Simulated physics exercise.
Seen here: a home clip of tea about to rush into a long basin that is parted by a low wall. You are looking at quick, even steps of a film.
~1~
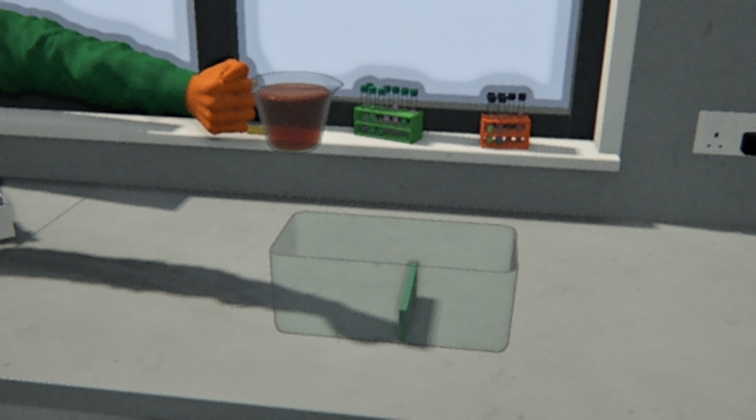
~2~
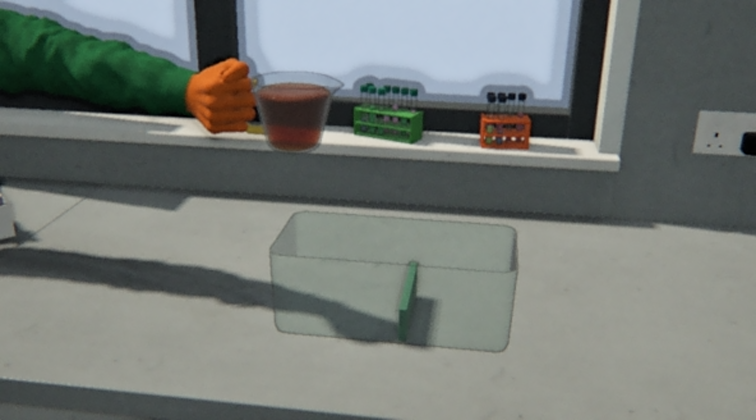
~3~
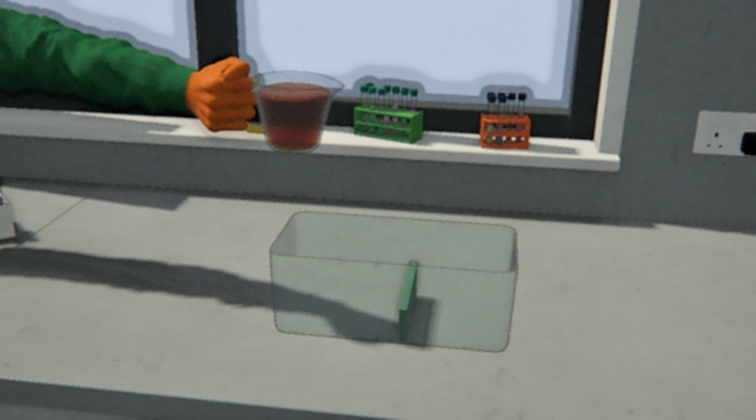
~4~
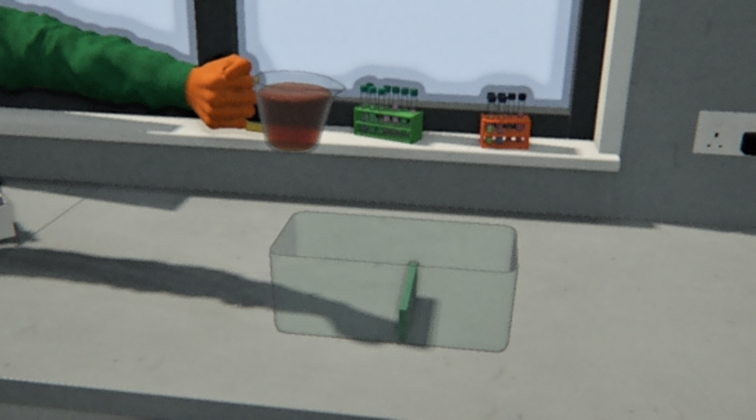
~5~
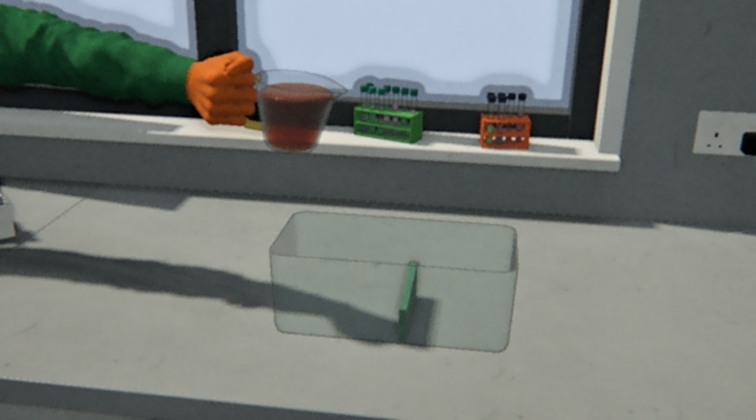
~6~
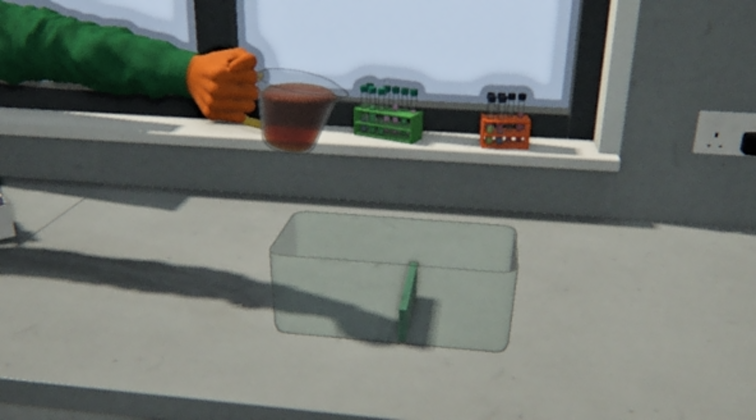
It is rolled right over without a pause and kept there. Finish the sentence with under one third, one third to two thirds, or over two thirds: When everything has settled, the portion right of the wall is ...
When everything has settled, the portion right of the wall is under one third.
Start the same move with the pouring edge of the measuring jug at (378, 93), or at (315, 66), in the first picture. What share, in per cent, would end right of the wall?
You'd get 75 percent from the first and 5 percent from the second.
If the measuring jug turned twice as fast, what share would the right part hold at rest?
I'd estimate about 5 percent ends up there.
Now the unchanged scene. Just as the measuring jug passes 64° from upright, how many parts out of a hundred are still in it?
Near 70 percent is still in there.
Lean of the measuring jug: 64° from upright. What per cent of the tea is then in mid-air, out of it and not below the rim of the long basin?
I'd put it near 25 per cent.
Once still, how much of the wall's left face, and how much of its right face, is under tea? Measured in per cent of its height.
Left 30 per cent, right 0.
A moment on, the measuring jug is tipped part way and 68 per cent is still to pour, 5 is left of the wall and 0 right of it.
Next, the measuring jug is tipped on its side and 15 per cent is still to pour, 58 is left of the wall and 3 right of it.
Then the measuring jug is tipped on its side and 1 per cent is still to pour, 89 is left of the wall and 5 right of it.
Later the measuring jug is tipped on its side and 0 per cent is still to pour, 92 is left of the wall and 6 right of it.
At rest 92 per cent lies left of the wall, 6 right of it and 3 outside.
